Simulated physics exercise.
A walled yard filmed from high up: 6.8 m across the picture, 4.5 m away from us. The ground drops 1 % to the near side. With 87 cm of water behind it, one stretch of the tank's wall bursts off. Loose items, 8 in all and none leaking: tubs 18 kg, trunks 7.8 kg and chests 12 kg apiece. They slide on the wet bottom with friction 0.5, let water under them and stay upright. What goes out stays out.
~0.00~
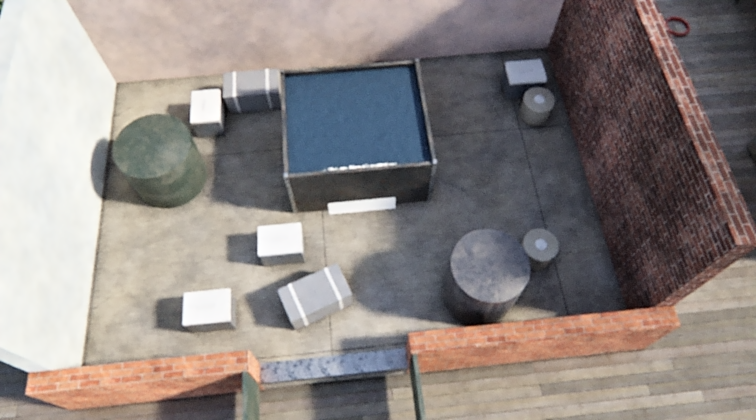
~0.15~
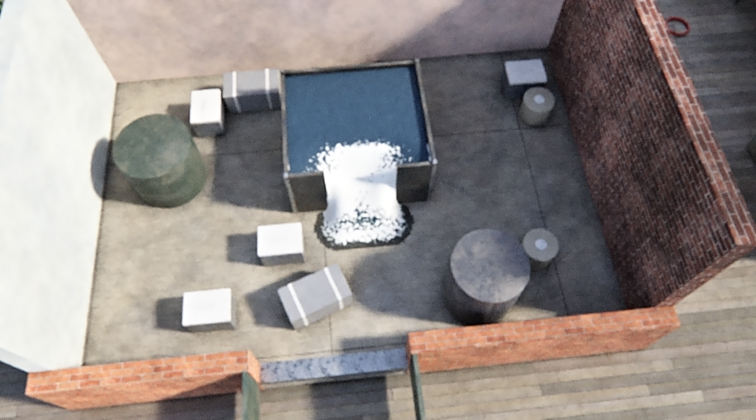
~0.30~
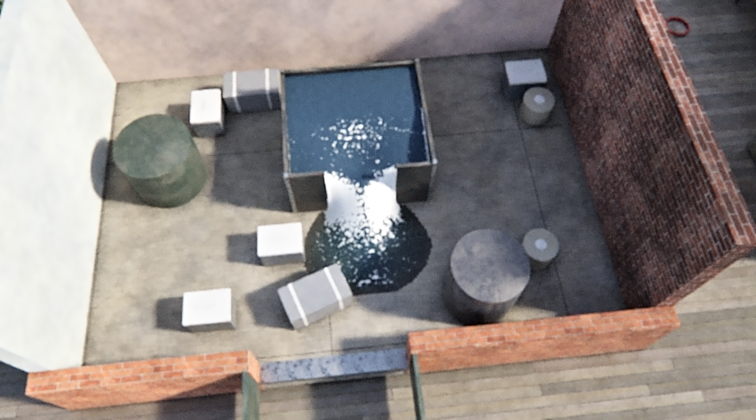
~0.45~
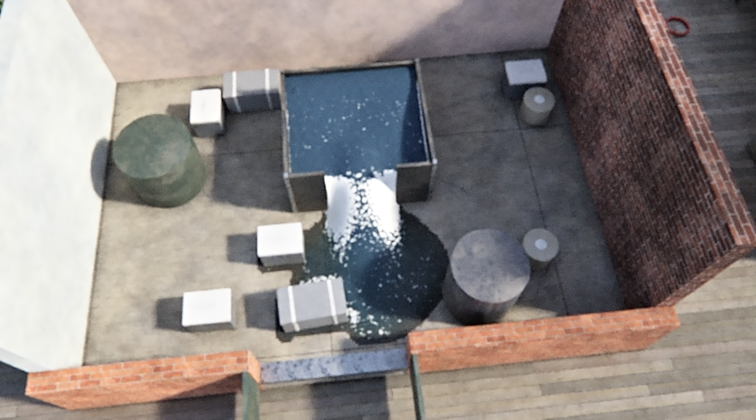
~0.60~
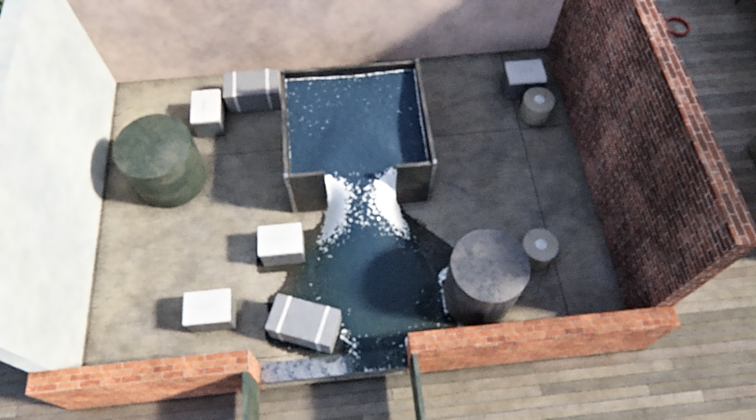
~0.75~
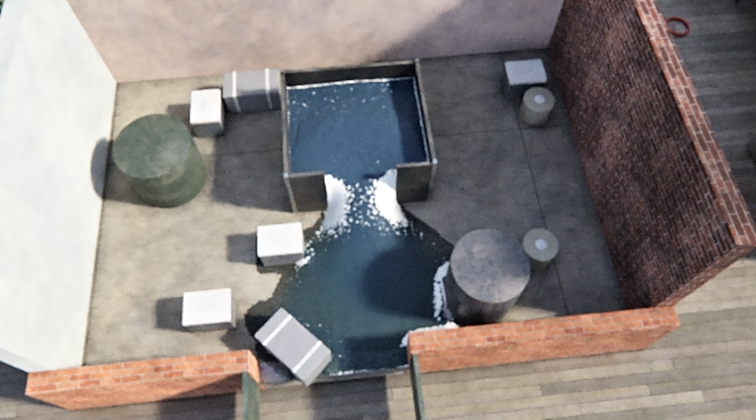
A tank's front wall bursts open and water pours across the yard, shifting a grey trunk.
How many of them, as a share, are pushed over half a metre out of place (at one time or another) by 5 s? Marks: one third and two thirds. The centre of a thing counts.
That comes to under a third.
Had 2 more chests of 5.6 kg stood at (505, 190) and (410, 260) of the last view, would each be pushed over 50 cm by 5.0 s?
In turn: Short of it, past it.
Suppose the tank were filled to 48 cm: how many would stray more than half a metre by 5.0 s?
In that case 1 of them.
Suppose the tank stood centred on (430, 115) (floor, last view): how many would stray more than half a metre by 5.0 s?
Then 4.
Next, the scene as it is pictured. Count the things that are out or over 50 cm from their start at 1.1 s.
1 of them.
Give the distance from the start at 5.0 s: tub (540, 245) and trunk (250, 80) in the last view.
In turn: 0 cm, 0 cm.
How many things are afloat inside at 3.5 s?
At that moment 0.
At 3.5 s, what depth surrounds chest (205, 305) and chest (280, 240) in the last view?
About 3 and 1 cm.
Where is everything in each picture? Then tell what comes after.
The first frame shows a trunk at (314, 292) rests on the ground; a tub at (541, 244), on the bottom; 3.0 m2 under water; 0 of 8 have shifted.
The second frame shows a trunk at (314, 292), on the bottom; a tub at (541, 244) rests on the ground; water covers 3.6 m2; 0 of 8 have shifted.
The third frame shows a trunk at (314, 292), on the bottom; a tub at (541, 244), on the bottom; water covers 4.6 m2; 0 of 8 have shifted.
The fourth frame shows a trunk at (312, 300), on the bottom, 12 cm from its start; a tub at (541, 244), on the bottom; 5.7 m2 under water; 1 of 8 have shifted.
The fifth frame shows a trunk at (303, 319), on the bottom, 37 cm from its start; a tub at (541, 244) rests on the ground; 6.7 m2 under water; 1 of 8 have shifted.
The sixth frame shows a trunk at (292, 343) rests on the ground, 68 cm from its start; a tub at (541, 244) rests on the ground; 7.4 m2 under water; 1 of 8 have shifted.
After 1.1 s 1 of 8 are over 50 cm from their spots; 0 afloat.
After 2.2 s 1 of 8 are over 50 cm from their spots; 0 afloat.
After 3.5 s 1 of 8 are over 50 cm from their spots; 0 afloat.
After 5.0 s 1 of 8 are over 50 cm from their spots, and 1 have been at some point; 0 afloat.
